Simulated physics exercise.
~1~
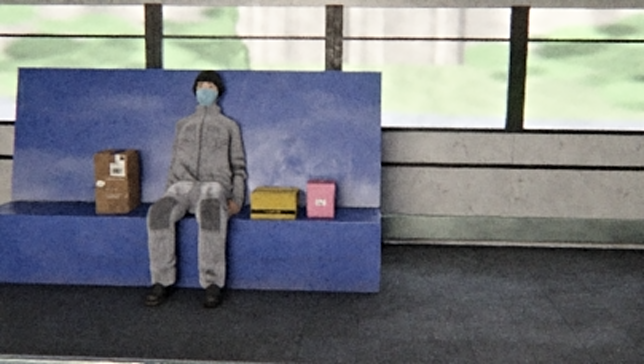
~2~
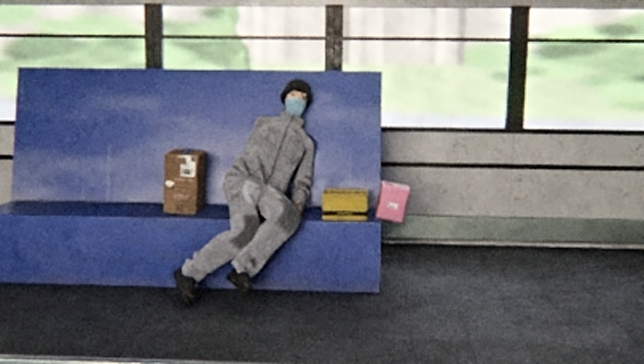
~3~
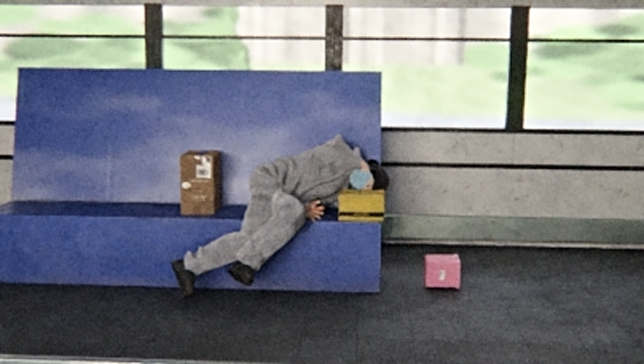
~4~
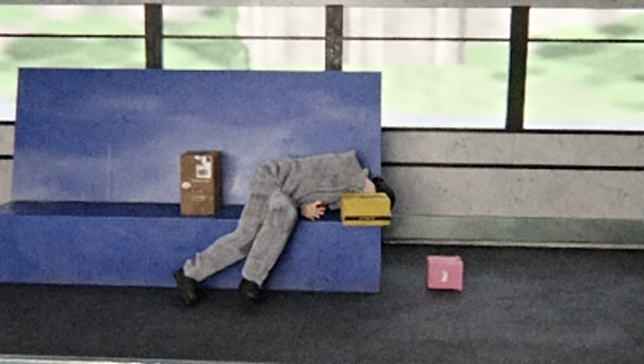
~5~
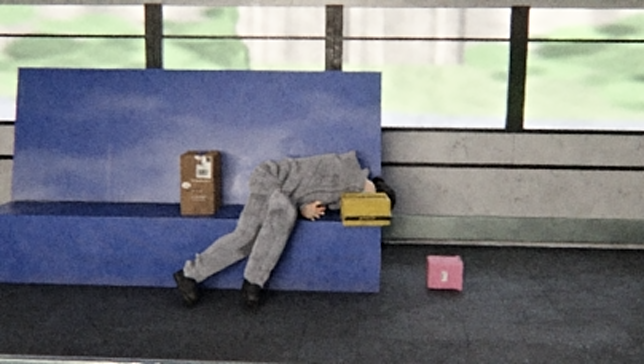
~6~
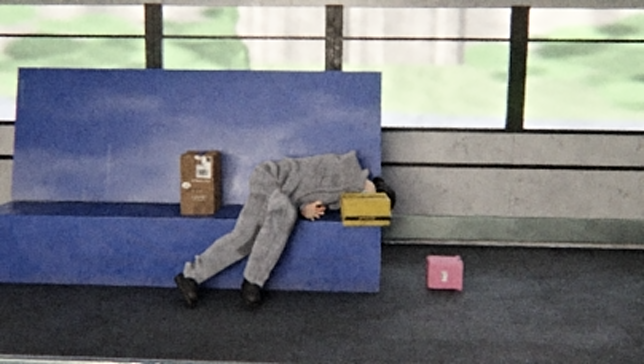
Masked sleeper on a blue bench slumping right onto a yellow carton as a pink tub drops off, then lying still.
